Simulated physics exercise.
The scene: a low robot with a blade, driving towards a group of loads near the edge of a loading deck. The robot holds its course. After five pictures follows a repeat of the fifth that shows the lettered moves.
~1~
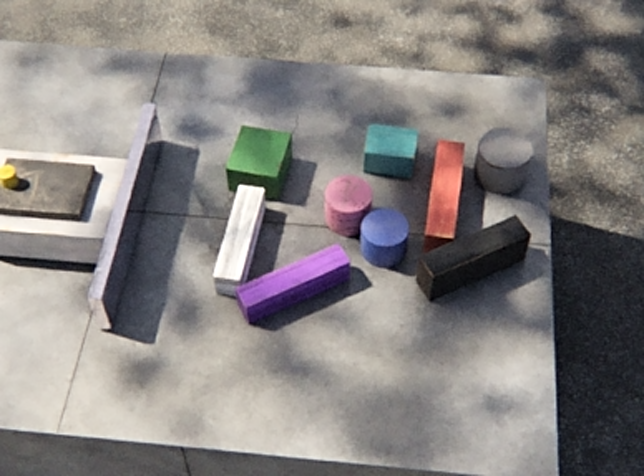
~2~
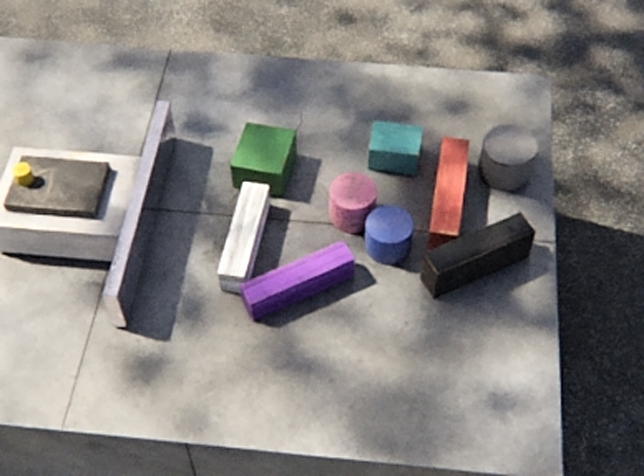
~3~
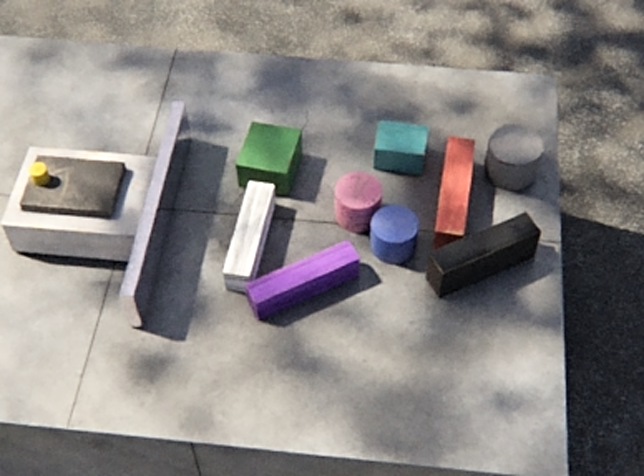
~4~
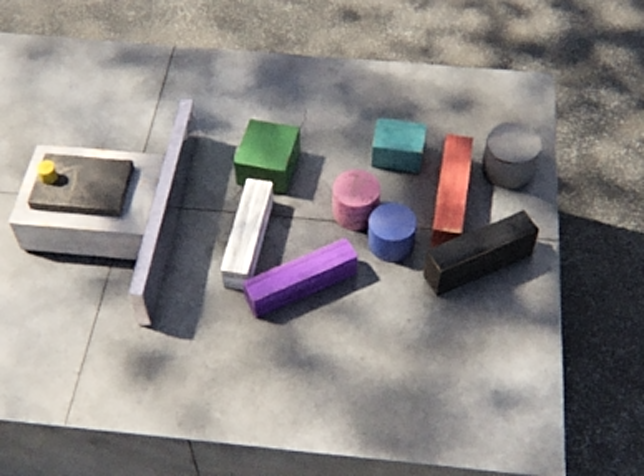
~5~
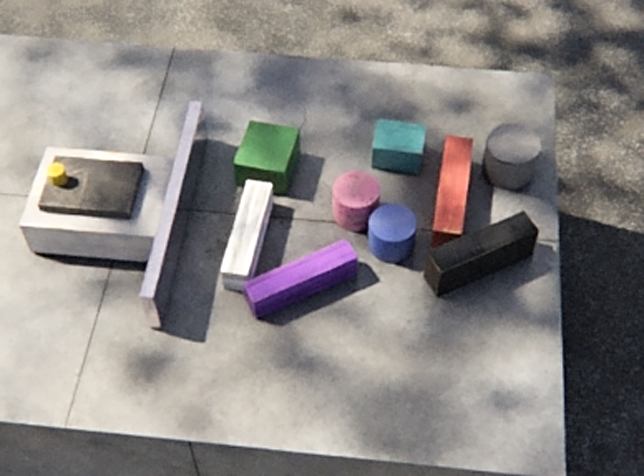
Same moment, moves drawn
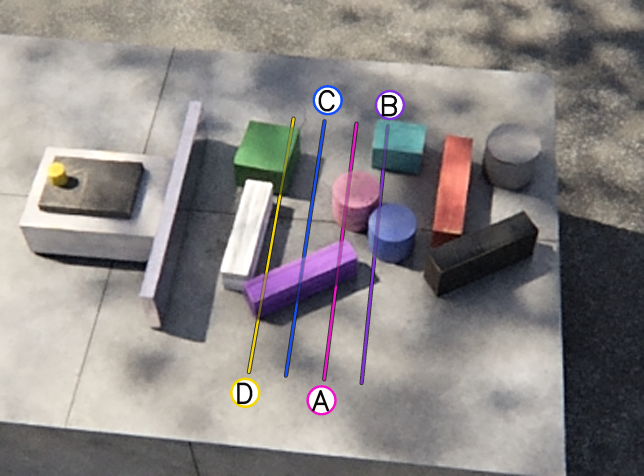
A low white robot with an upright blade moving slowly right across a grey slab towards coloured blocks and cylinders, which stay still.
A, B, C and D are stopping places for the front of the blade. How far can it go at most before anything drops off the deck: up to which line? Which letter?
Stop at B.
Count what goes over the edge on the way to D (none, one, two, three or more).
In all, none.
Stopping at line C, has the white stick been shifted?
Yes.
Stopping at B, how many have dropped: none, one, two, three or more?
In all, none.
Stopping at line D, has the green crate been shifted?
By then, yes.
On the marked copy, A at (342, 240); B at (376, 243); C at (307, 237); D at (273, 234).
Taking B. A third of the way, robot (169, 192); green crate (292, 159); white stick (264, 236).
Two thirds of the way, robot (243, 198); turquoise crate (414, 147); purple stick (356, 297).
When it is over, robot (295, 202); grey canister (548, 164); red bar (483, 198); nothing has fallen.
As for the rest, A is safe but short; C is safe but short; D is safe but short.
